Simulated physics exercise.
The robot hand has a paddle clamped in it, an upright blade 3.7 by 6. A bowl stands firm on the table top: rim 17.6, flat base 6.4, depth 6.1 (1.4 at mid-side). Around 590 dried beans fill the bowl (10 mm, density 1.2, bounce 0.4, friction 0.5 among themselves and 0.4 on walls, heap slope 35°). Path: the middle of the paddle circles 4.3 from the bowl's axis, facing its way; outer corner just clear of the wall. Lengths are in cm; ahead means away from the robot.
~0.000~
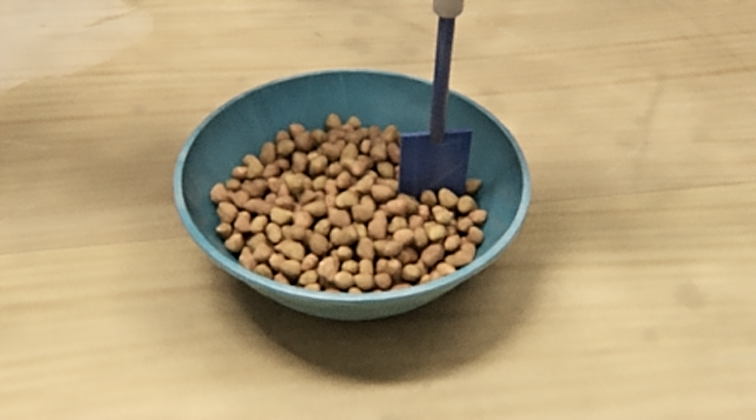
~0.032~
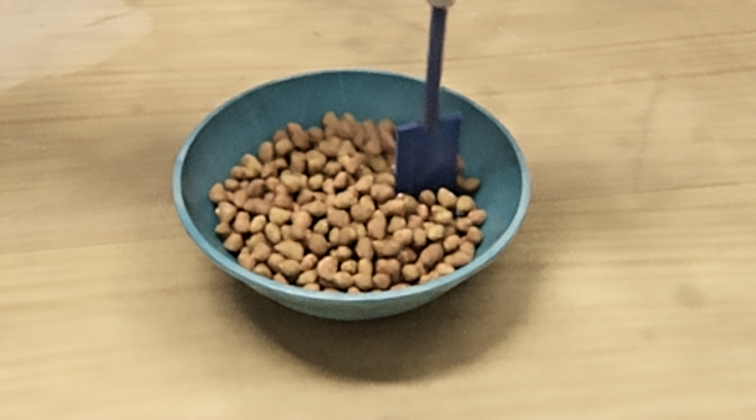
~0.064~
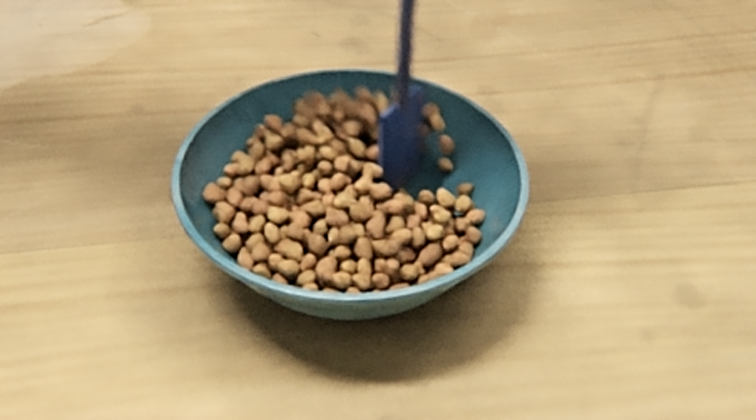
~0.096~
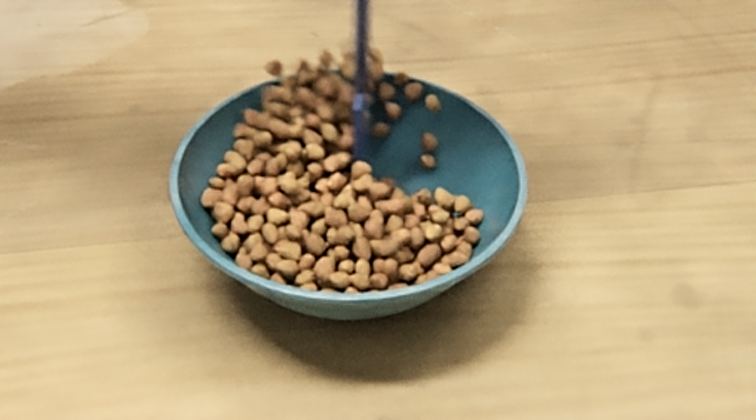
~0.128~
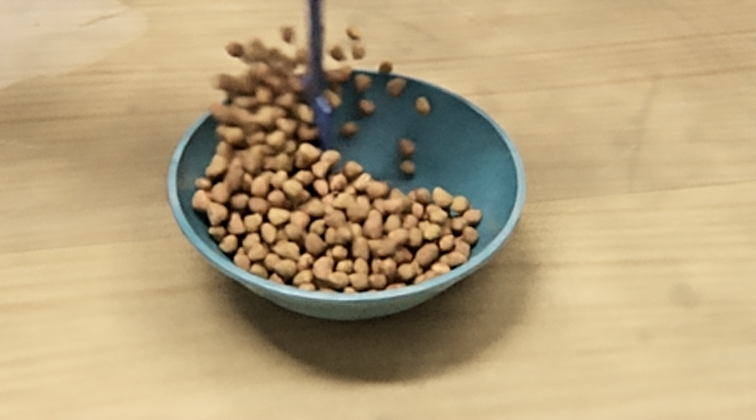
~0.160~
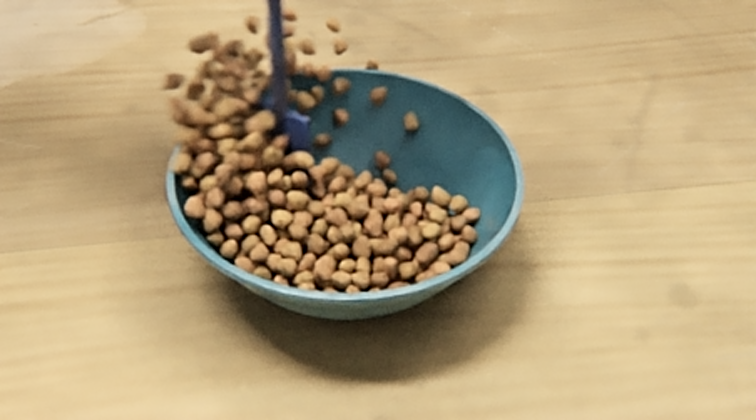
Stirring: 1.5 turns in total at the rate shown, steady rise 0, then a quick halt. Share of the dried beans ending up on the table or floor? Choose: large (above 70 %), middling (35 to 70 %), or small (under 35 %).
Middling.
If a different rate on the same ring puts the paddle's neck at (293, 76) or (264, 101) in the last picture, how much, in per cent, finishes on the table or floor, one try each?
About 50 and 55 %.
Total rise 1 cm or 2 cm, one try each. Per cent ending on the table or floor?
I'd reckon around 40 and 35 per cent.
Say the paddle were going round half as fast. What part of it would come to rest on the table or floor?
About 25 percent, I'd say.
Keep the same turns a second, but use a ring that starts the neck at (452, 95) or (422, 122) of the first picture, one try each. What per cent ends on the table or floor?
Near 45 and 40 in a hundred, one try each.
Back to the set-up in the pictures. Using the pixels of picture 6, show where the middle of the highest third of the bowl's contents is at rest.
Somewhere close to (296, 272).
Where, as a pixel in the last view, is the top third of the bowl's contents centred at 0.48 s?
I'd point to about (314, 116).
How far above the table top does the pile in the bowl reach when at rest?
I'd guess close to 6.0 centimetres.
After 0.32 s, 290° round, highest piece 11 above the table; 439 in the bowl, 64 on the table or floor, 88 in flight or on the tool.
After 0.48 s, 84° round, highest piece 9 above the table; 361 in the bowl, 197 on the table or floor, 33 in flight or on the tool.
After 0.76 s, 180° round, highest piece 6 above the table; 296 on the table or floor, 295 in the bowl.
After 1.46 s, 180° round, highest piece 6 above the table; 296 on the table or floor, 295 in the bowl.
At rest, 296 on the table or floor, 295 in the bowl. That is 50 % on the table or floor.
